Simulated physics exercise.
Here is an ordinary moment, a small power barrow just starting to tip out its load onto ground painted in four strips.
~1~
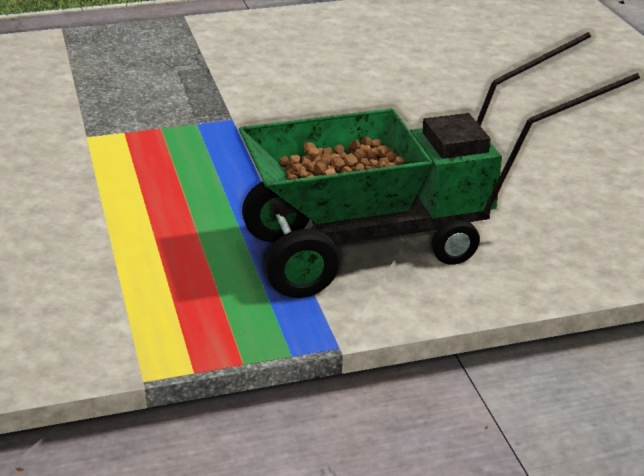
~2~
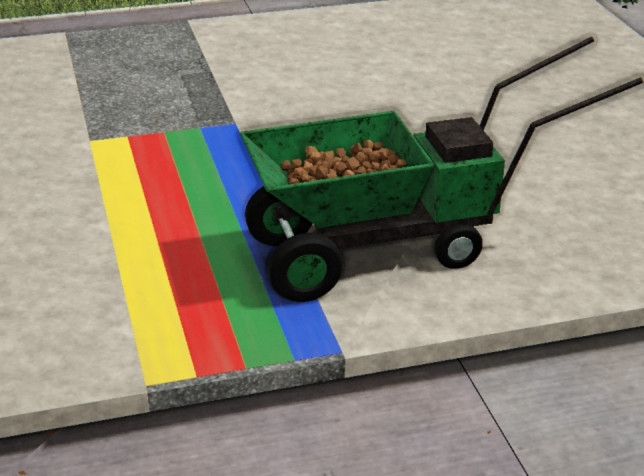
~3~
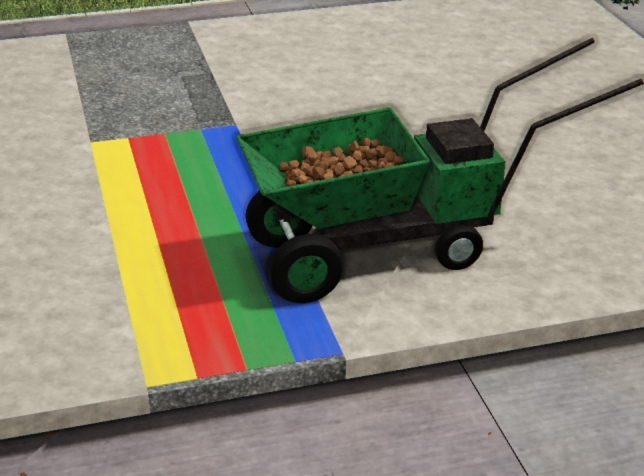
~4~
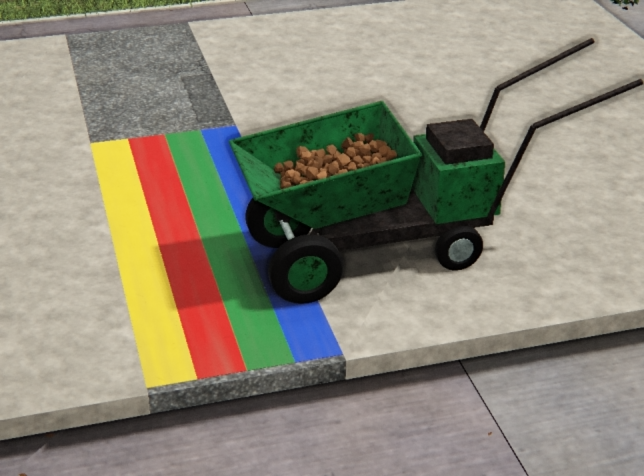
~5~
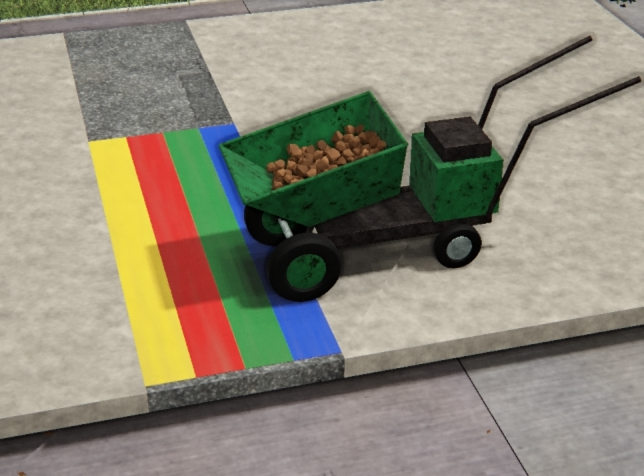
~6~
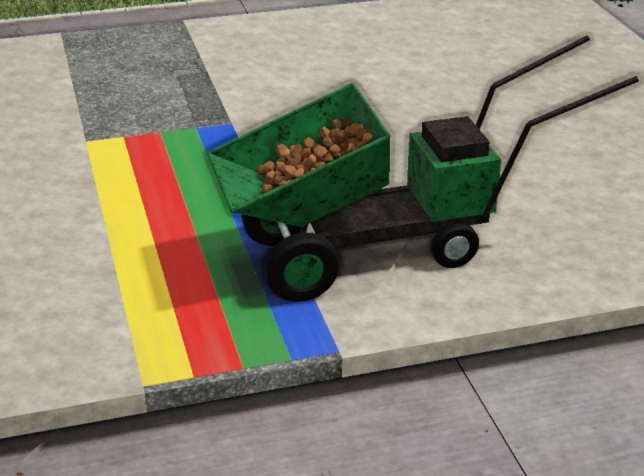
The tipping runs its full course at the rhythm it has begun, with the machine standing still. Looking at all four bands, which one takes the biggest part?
That would be the yellow band.
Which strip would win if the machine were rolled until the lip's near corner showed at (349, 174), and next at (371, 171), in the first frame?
Going by the pictures, the first try gives green and the second gives that green strip.
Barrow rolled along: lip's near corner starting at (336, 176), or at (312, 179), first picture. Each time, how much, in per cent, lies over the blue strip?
In order: About 0 % and 0 %.
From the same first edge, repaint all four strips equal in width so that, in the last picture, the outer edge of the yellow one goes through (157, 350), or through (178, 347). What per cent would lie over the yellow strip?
40 and 20 in a hundred.
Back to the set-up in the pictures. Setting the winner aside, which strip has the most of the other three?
It's red next.
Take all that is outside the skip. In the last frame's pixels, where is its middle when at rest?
Somewhere around (145, 288) in the last picture.
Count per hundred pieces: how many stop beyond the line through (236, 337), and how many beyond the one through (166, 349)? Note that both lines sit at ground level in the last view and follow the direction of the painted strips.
That's 80 in a hundred for the first and 50 in a hundred for the second.
Soon, skip tipped steeply; all in the skip.
A while on, skip tipped right over; about half in the skip; a small part over the red strip; about a third over the yellow strip; a stray few off the paint.
Towards the end, skip tipped right over; about a quarter in the skip; about a quarter over the red strip; about half over the yellow strip; about a quarter off the paint.
Finally, skip tipped right over; about a quarter in the skip; none over the blue strip; none over the green strip; about a quarter over the red strip; about half over the yellow strip; about a quarter off the paint.
